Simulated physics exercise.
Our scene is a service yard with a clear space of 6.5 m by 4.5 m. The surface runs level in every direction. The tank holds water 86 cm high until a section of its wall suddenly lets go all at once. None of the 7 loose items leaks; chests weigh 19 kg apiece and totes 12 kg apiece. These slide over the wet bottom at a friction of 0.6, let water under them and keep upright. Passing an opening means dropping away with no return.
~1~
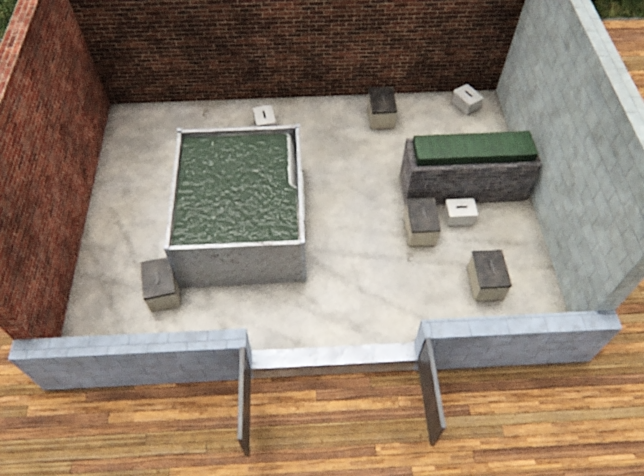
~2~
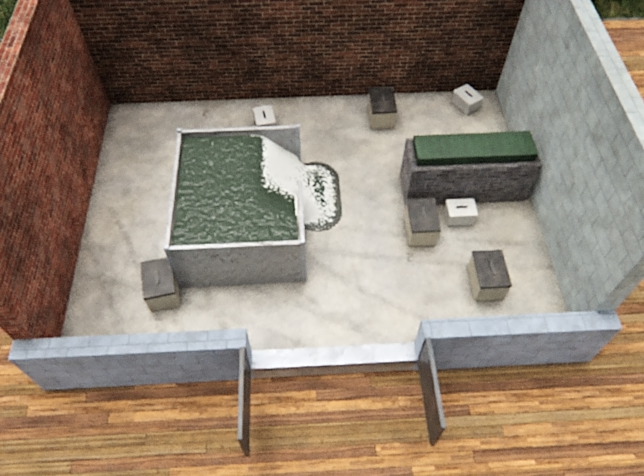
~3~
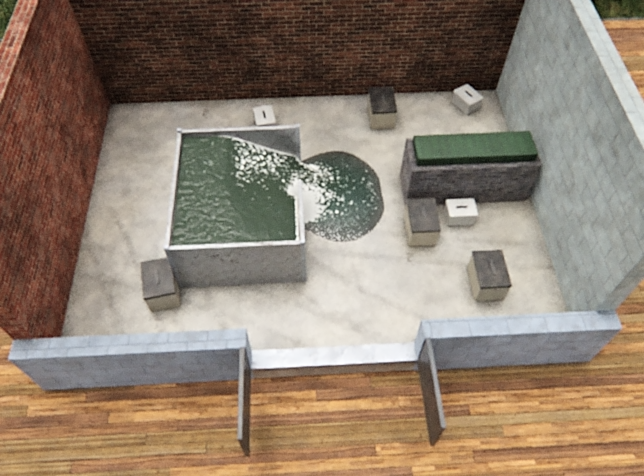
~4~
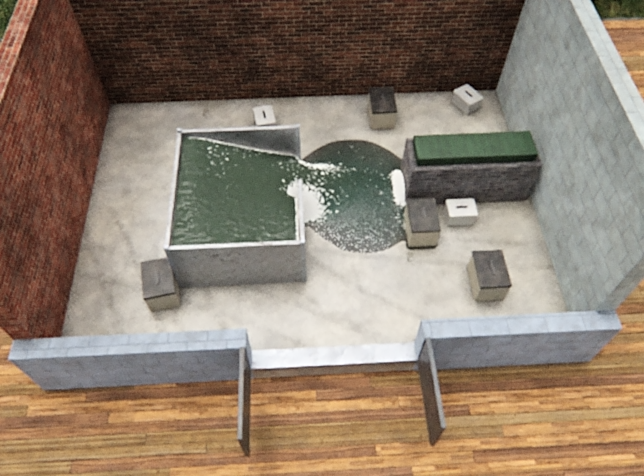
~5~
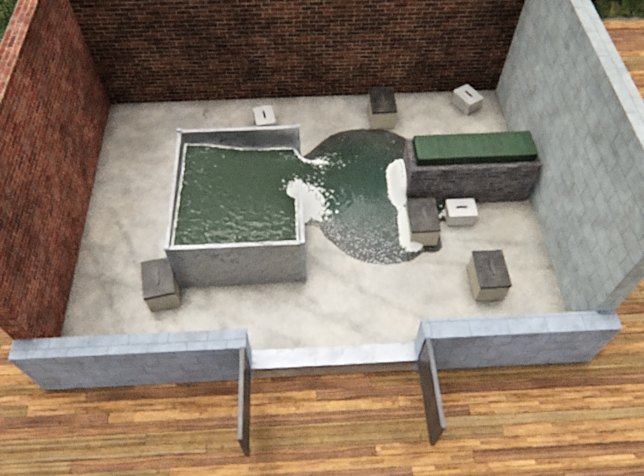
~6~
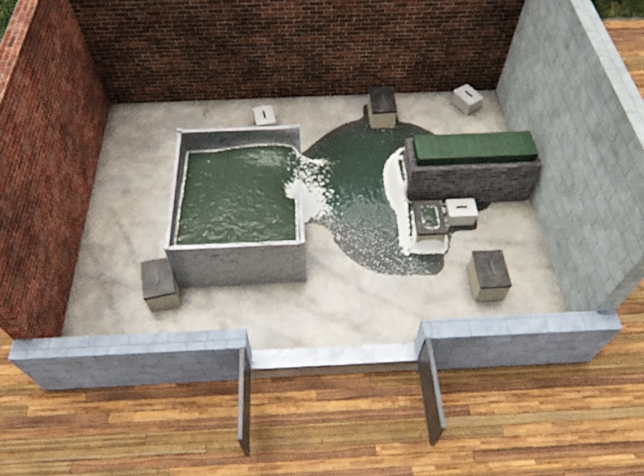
Dark green water pours through the right side of a square grey tank in a walled yard, seen from high above its open front by a still camera. Brick walls stand left and behind, a pale wall right, with a green-topped block and small grey and whitish boxes on the floor. The water spreads rightward in a rounded pool, foams against the block, and surrounds a nearby box, which shifts slightly.
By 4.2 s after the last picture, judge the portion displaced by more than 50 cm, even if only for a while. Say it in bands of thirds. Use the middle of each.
Well over half, in fact two thirds or beyond.
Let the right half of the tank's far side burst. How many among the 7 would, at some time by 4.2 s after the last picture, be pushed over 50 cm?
So the tally would be 3.
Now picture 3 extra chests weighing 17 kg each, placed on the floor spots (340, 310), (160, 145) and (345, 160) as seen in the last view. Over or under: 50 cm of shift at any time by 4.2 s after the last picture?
Taking them one by one: It stays within, then it stays within, then it goes beyond.
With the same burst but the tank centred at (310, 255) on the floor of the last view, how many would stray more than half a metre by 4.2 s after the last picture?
Count: 4.
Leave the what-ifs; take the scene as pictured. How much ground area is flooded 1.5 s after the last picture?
I'd estimate close to 16 m2.
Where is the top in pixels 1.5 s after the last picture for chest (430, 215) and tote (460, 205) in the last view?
They should sit about (553, 261) and (534, 223) in the last view.
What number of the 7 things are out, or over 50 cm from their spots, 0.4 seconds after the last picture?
My count gives 1.
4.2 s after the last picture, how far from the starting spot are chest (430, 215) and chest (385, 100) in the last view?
Distances: 40 cm; 60 cm.
Then, 0.4 s after the last picture 1 of 7 are over 50 cm from their spots; 0 afloat.
Then, 1.5 s after the last picture 4 of 7 are over 50 cm from their spots; 4 afloat.
Then, 2.8 s after the last picture 5 of 7 are over 50 cm from their spots; 5 afloat.
Then, 4.2 s after the last picture 2 of 7 are over 50 cm from their spots, and 5 have been at some point; 5 afloat.
